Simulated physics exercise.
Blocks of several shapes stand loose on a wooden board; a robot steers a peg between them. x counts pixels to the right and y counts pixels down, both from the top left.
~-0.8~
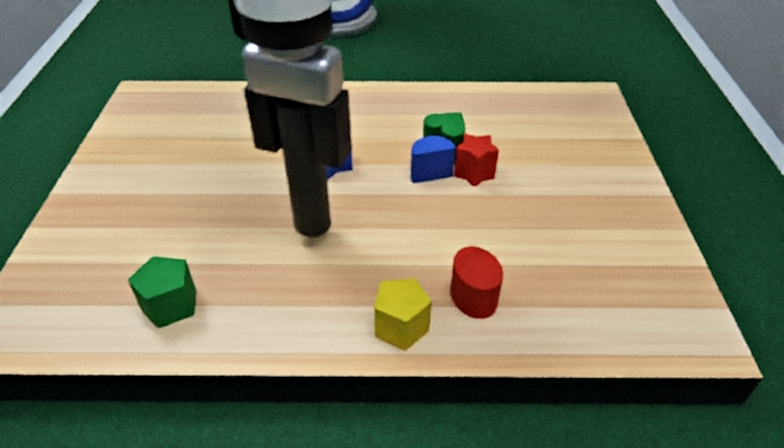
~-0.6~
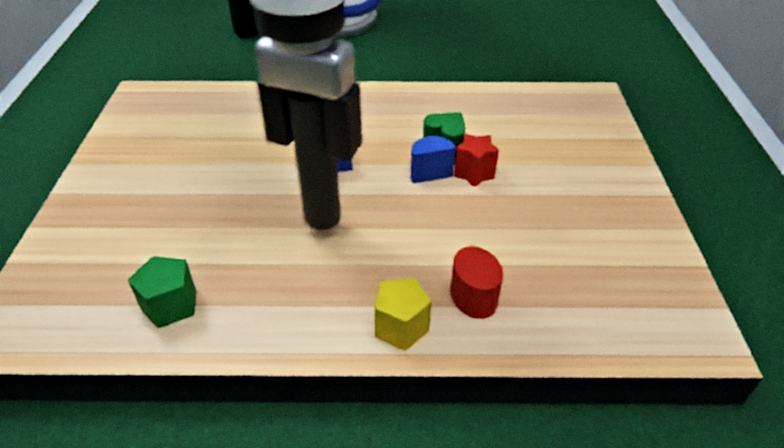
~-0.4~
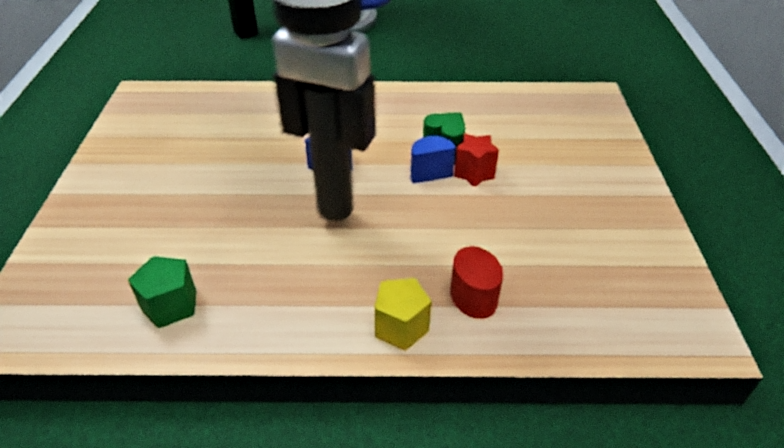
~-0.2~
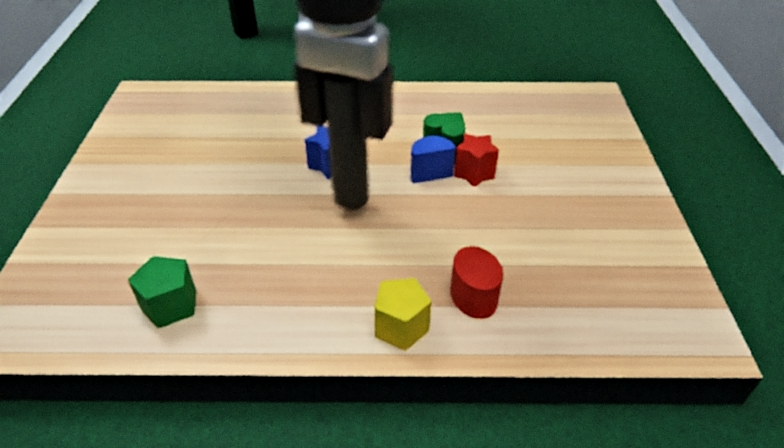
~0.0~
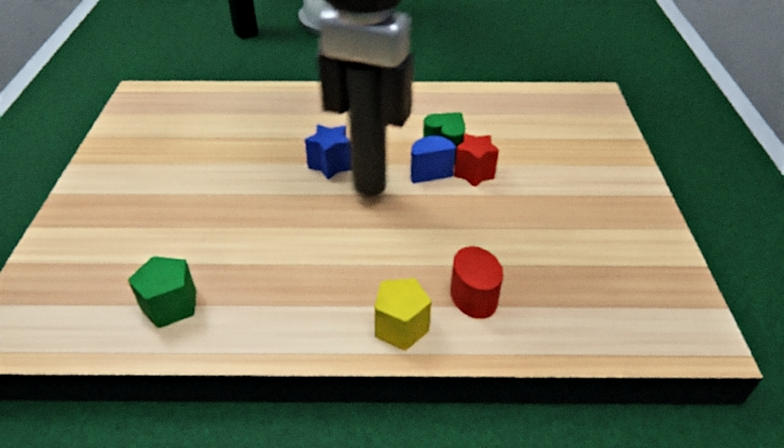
The clip opens on a wooden board with loose blue, green, red and yellow blocks, a robot's dark peg standing near the middle and mostly covering a blue block behind it. The peg glides a short way right and toward the back, gradually uncovering the blue star, while the blocks stay still.
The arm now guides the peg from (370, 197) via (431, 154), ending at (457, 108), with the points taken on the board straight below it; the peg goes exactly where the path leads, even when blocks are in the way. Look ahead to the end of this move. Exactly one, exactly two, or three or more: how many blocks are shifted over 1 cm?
The answer will be at least three.
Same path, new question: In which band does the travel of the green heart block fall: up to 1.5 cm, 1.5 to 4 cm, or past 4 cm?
Ends over 4 cm away.
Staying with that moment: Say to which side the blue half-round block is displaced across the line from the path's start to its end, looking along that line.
It shifts rightward.
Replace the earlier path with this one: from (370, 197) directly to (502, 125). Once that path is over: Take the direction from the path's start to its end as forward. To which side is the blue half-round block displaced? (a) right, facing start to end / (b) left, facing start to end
a - right, facing start to end.
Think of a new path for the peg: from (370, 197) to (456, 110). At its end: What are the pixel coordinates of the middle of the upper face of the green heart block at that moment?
The centre of its top will be at (464, 113).
On the path given first. One third of the way, peg at (414, 158); blue half-round block at (455, 139), turned 30° clockwise; green heart block at (452, 120), turned 25° anticlockwise; red star block at (493, 144), turned 15° anticlockwise.
Two thirds of the way, peg at (445, 128); blue half-round block at (464, 139), turned 45° clockwise; green heart block at (481, 108), turned 20° clockwise; red star block at (499, 145), turned 15° anticlockwise.
At the end, peg at (457, 99); blue star block not moved; blue half-round block at (464, 139), turned 45° clockwise; green heart block at (485, 104), turned 55° clockwise; red star block at (499, 145), turned 15° anticlockwise.
